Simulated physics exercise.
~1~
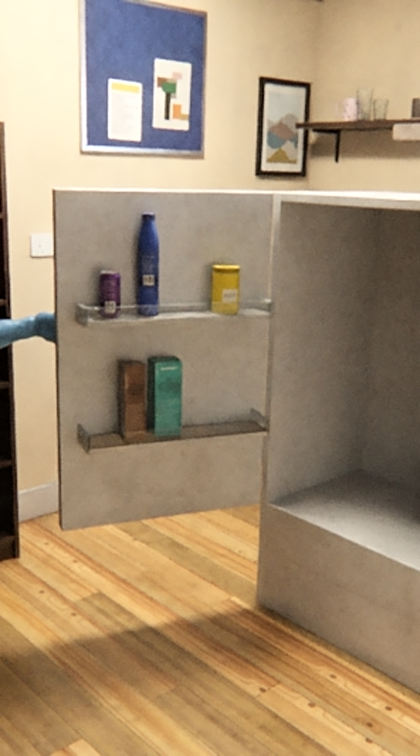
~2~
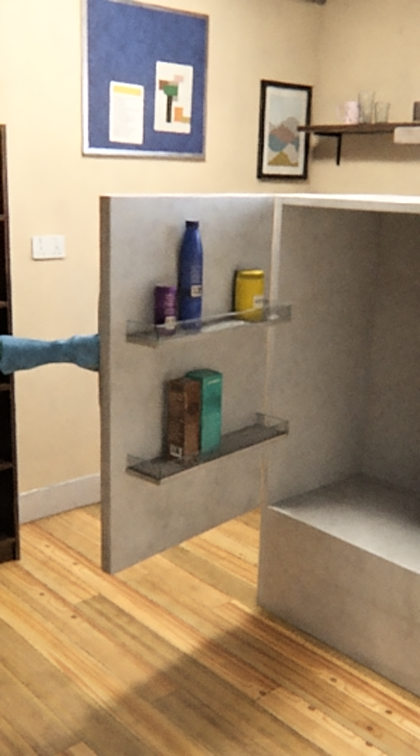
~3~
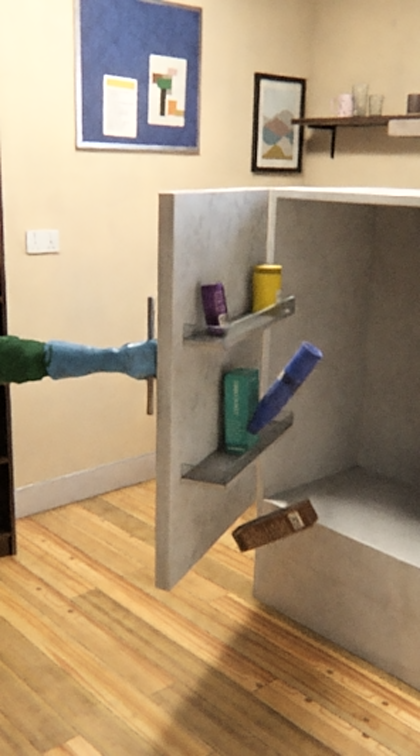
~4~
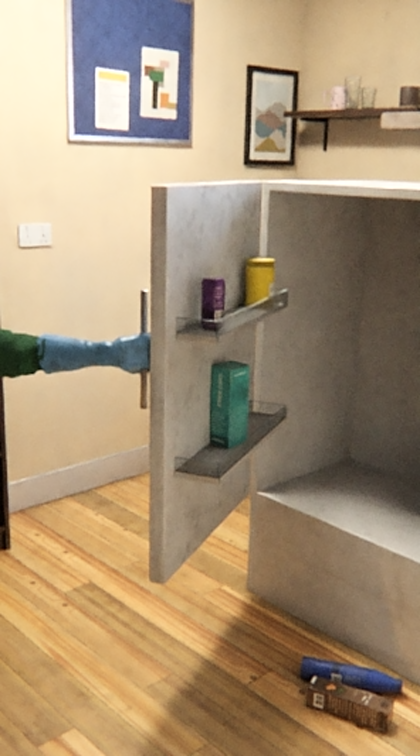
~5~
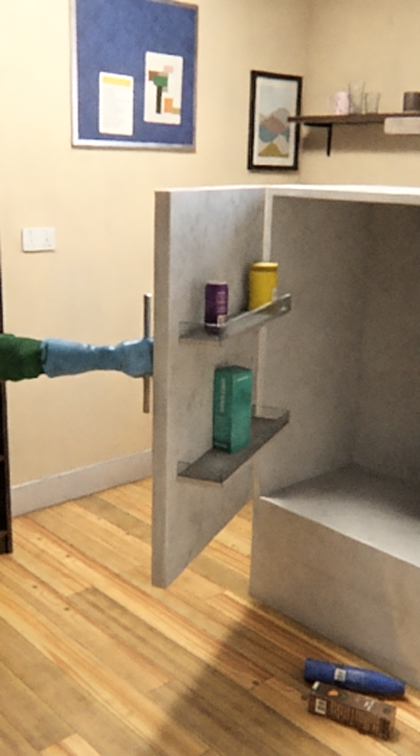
A blue bottle and a brown carton tumbled off a fridge door's racks as a gloved hand swung the door to the right and it stopped, landing on the wooden floor while the turquoise carton, purple can and yellow jar stayed put.
